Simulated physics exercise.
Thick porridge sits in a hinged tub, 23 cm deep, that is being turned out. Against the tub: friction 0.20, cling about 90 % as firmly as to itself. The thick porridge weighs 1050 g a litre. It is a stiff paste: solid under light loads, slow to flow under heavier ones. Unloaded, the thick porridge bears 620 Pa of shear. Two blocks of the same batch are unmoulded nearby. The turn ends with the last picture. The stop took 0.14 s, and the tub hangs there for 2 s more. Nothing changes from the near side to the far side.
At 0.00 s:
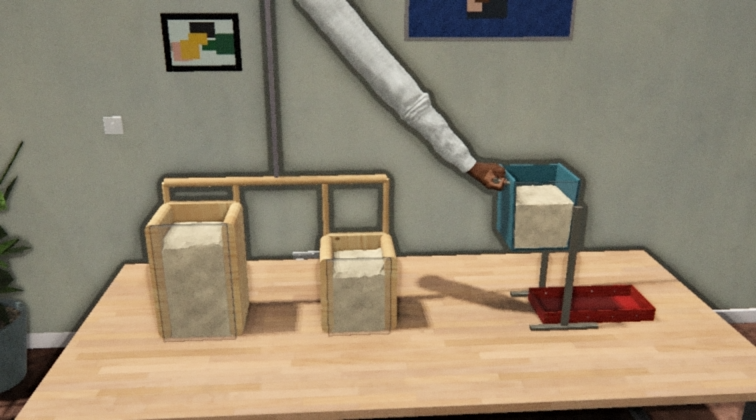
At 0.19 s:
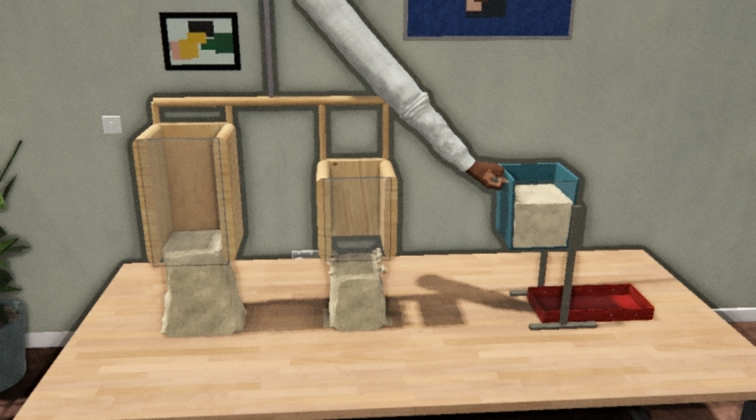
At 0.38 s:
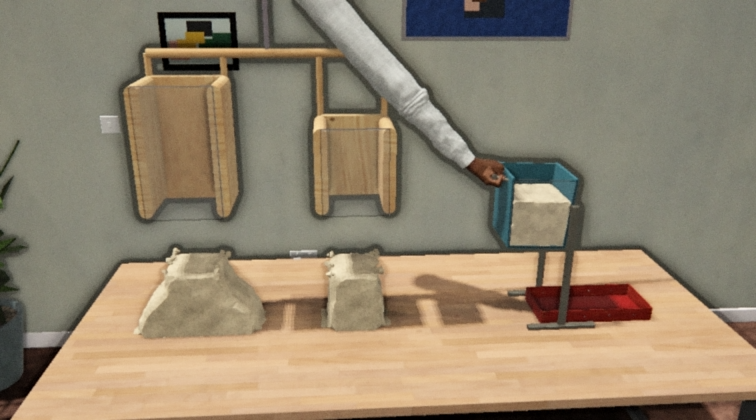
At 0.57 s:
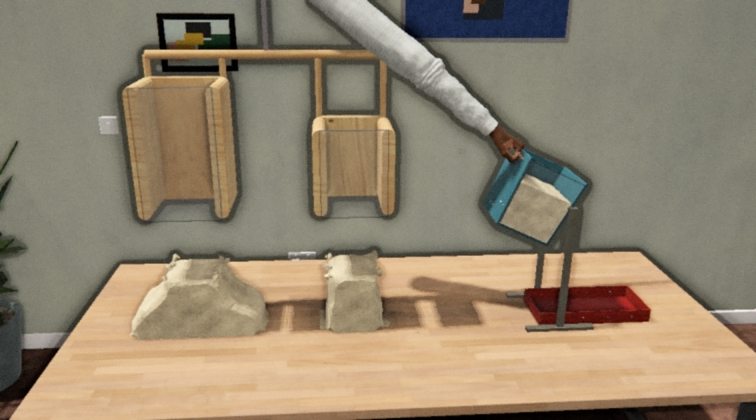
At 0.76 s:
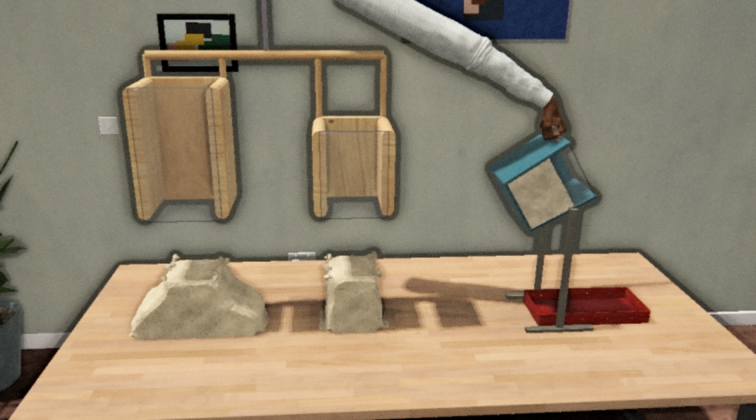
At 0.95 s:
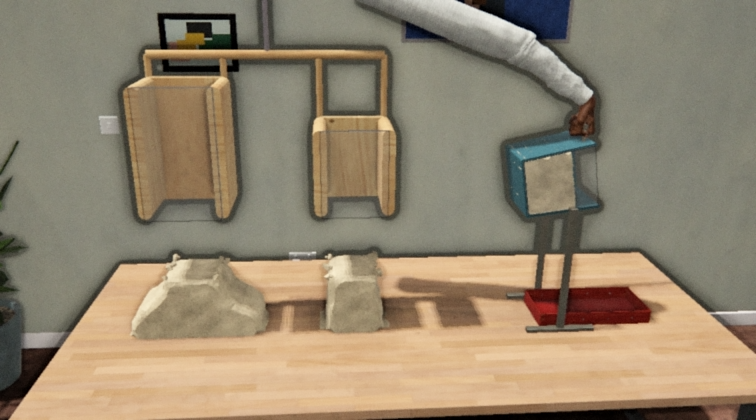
The clip opens on a wooden table as two wooden moulds rise off pale blocks, the left block slumping into a wide mound while the smaller right one stays upright. Then a white-sleeved arm turns a blue tub clockwise onto its side above a red tray, the thick porridge still inside.
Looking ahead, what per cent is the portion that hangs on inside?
Expect roughly 100 %.
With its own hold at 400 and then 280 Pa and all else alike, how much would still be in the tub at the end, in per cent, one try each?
In turn about 100 %, 100 %.
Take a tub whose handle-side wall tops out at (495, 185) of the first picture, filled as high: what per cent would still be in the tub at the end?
It would be near 100 %.
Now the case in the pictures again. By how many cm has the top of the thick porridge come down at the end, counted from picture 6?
About 0 cm.
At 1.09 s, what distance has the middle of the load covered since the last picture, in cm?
Some 0 cm.
After 1.09 s, the tub is at 80 degrees and holds 100 %.
After 1.26 s, the tub is at 80 degrees and holds 100 %.
After 1.43 s, the tub is at 80 degrees and holds 100 %.
After 1.60 s, the tub is at 80 degrees and holds 100 %.
After 2.95 s, the tub is at 80 degrees and holds 100 %.
